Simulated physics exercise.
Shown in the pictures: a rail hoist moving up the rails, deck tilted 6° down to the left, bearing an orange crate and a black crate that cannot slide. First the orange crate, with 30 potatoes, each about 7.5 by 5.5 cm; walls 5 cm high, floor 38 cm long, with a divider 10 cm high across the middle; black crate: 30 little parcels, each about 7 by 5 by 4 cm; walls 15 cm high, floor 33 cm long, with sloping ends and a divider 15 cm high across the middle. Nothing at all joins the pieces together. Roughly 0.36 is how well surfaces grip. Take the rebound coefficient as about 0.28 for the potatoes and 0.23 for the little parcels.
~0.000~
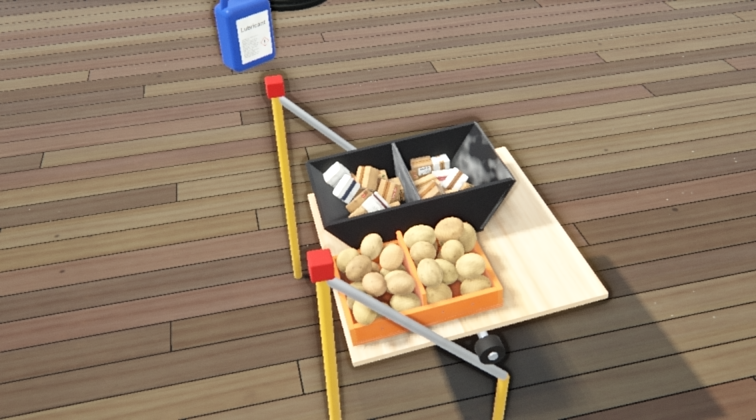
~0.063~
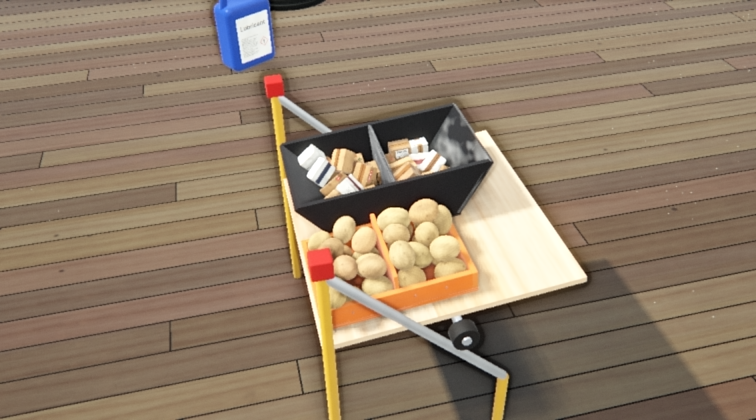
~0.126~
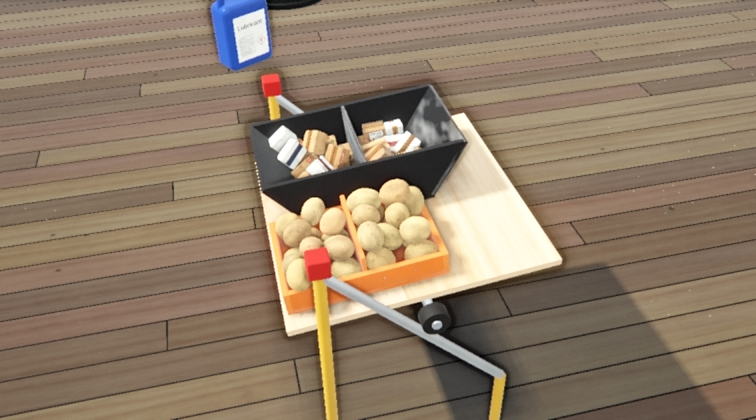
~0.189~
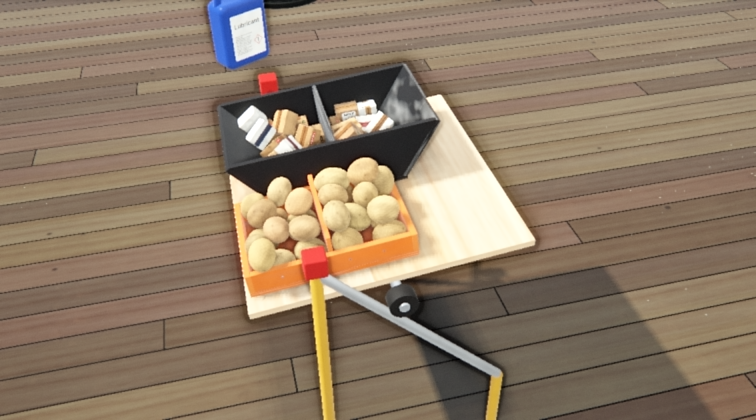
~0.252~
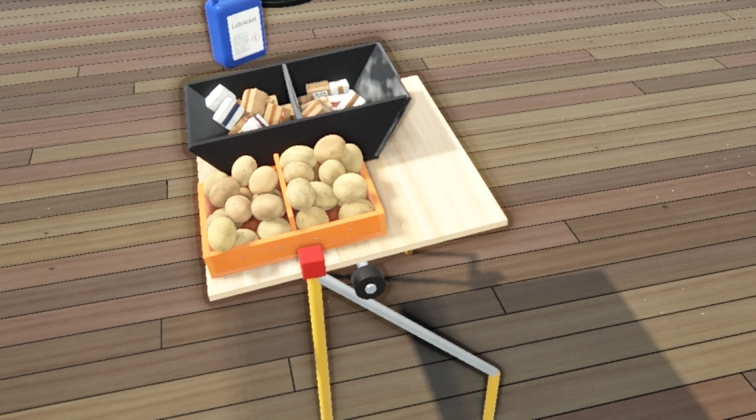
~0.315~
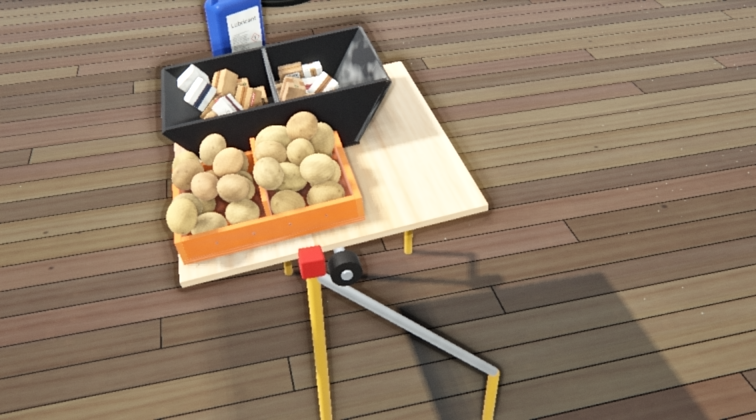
A wooden platform carrying an orange potato crate and a black parcel crate slides up and left.
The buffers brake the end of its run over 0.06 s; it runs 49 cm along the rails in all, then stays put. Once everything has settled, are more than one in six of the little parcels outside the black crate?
No.
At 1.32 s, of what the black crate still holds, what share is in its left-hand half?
50 per cent, about.
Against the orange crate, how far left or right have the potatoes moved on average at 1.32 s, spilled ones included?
Roughly 28 cm to the left of where they started, on average.
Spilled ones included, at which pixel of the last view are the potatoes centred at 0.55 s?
Centre approx. (216, 189).
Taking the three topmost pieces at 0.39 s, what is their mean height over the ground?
About 98 cm.
After 0.39 s, the orange crate is down by 4 of 30 and the black crate has all 30.
After 0.55 s, the orange crate is down by 10 of 30 and the black crate is down by 1 of 30.
After 0.77 s, the orange crate is down by 12 of 30 and the black crate is down by 1 of 30.
Final count (at 1.32 s), the orange crate is down by 12 of 30 and the black crate is down by 1 of 30. Asked share, 1 of 30, 3 per cent.
